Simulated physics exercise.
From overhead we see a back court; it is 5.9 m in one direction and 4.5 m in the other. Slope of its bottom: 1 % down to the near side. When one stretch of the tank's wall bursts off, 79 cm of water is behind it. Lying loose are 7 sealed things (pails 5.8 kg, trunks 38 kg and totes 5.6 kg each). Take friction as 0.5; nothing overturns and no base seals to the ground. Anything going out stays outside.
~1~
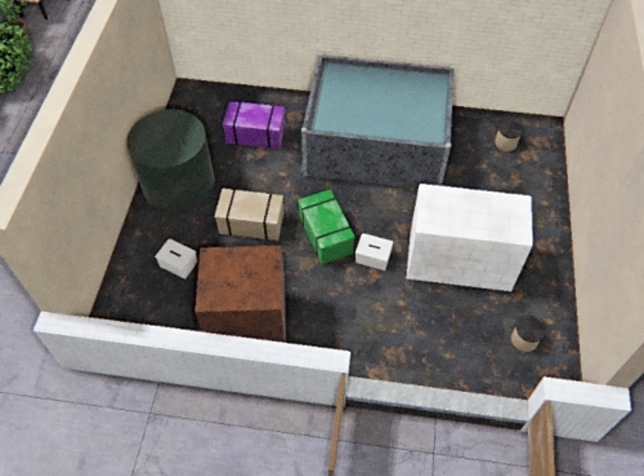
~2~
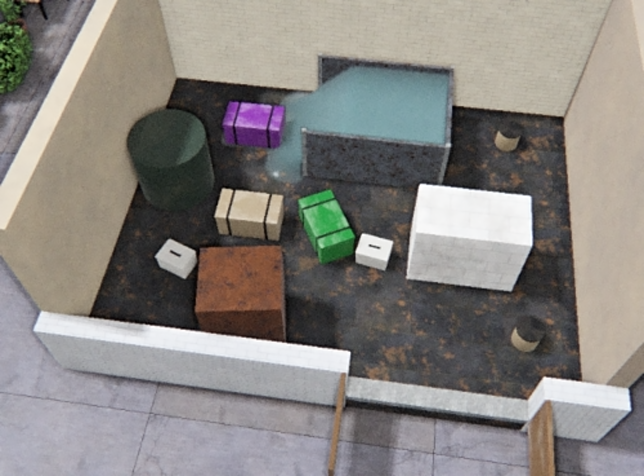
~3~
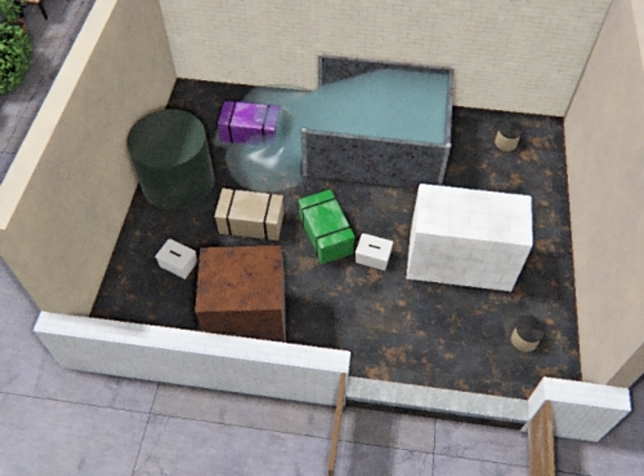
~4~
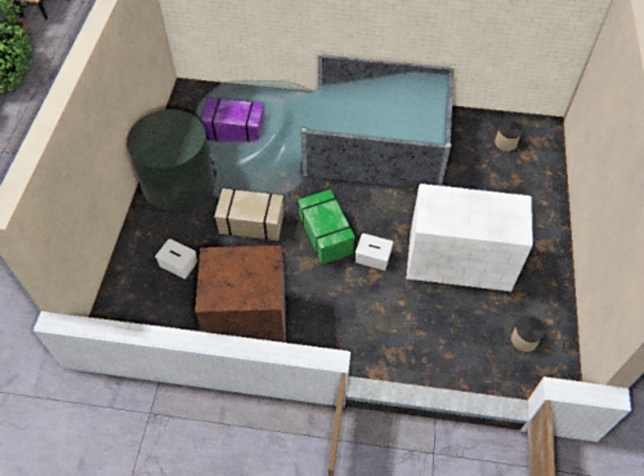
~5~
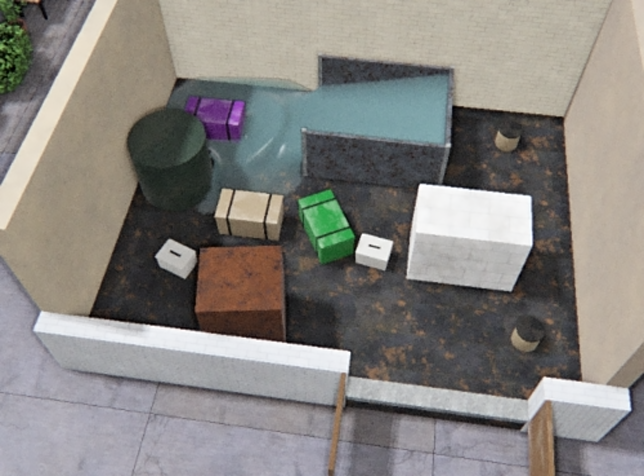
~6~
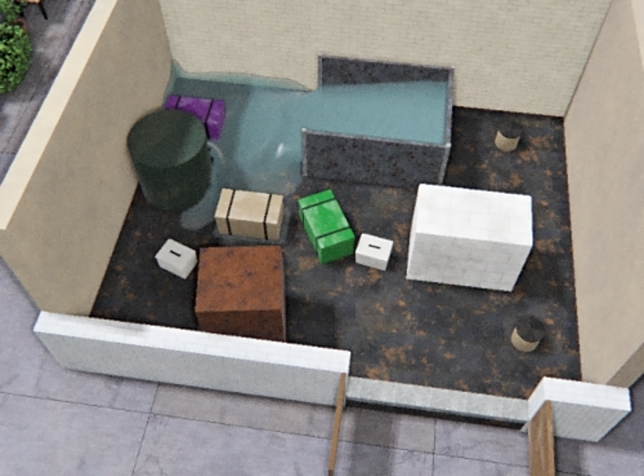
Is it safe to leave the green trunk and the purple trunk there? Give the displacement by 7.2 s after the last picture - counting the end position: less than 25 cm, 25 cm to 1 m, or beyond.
First the green trunk: It covers a short distance. Then the purple trunk: It covers a short distance.
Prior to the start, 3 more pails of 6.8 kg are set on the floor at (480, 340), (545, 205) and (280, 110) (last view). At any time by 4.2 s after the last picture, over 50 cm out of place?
Order as asked - not as far, not as far, farther.
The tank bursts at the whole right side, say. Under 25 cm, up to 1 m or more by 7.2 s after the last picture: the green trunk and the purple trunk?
Here's how it goes: The green trunk scarcely moves, and the purple trunk scarcely moves.
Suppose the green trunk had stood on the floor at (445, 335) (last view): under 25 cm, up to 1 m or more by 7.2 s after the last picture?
By that time it keeps its spot.
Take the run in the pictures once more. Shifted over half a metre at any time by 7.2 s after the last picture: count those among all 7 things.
That comes to 3.
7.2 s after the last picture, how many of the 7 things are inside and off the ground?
At that instant the tally stands at 2.
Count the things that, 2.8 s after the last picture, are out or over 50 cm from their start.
I make it 3 by then.
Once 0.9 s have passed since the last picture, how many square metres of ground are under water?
Somewhere around 10.0 m2, roughly.
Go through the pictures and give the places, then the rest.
The first frame shows the green trunk at (326, 218) rests on the ground; the purple trunk at (254, 116) rests on the ground; water covers 2.6 m2; 0 of 7 have shifted.
The second frame shows the green trunk at (326, 218), on the bottom; the purple trunk at (254, 116), on the bottom; 3.5 m2 under water; 0 of 7 have shifted.
The third frame shows the green trunk at (326, 218) rests on the ground; the purple trunk at (249, 115) rests on the ground, 7 cm from its start; water covers 4.6 m2; 1 of 7 have shifted.
The fourth frame shows the green trunk at (326, 218) rests on the ground; the purple trunk at (233, 112) rests on the ground, 30 cm from its start; 5.8 m2 under water; 1 of 7 have shifted.
The fifth frame shows the green trunk at (326, 218), on the bottom; the purple trunk at (213, 111) rests on the ground, 58 cm from its start; water covers 6.8 m2; 1 of 7 have shifted.
The sixth frame shows the green trunk at (326, 218) rests on the ground; the purple trunk at (193, 109), on the bottom, 87 cm from its start; water covers 7.1 m2; 1 of 7 have shifted.
Then, 0.9 s after the last picture the green trunk is near (326, 218), 0.0 m from its start, aground; the purple trunk is near (191, 85), 0.9 m from its start, afloat; 0 of 7 are out; 1 afloat.
Then, 2.8 s after the last picture the green trunk is near (359, 228), 0.4 m from its start, aground; the purple trunk is near (319, 105), 0.9 m from its start, afloat; 0 of 7 are out; 2 afloat.
Then, 4.8 s after the last picture the green trunk is near (363, 227), 0.5 m from its start, aground; the purple trunk is near (319, 114), 0.9 m from its start, afloat; 0 of 7 are out; 2 afloat.
Then, 7.2 s after the last picture the green trunk is near (363, 227), 0.5 m from its start, aground; the purple trunk is near (234, 145), 0.6 m from its start, afloat; 0 of 7 are out; 2 afloat.
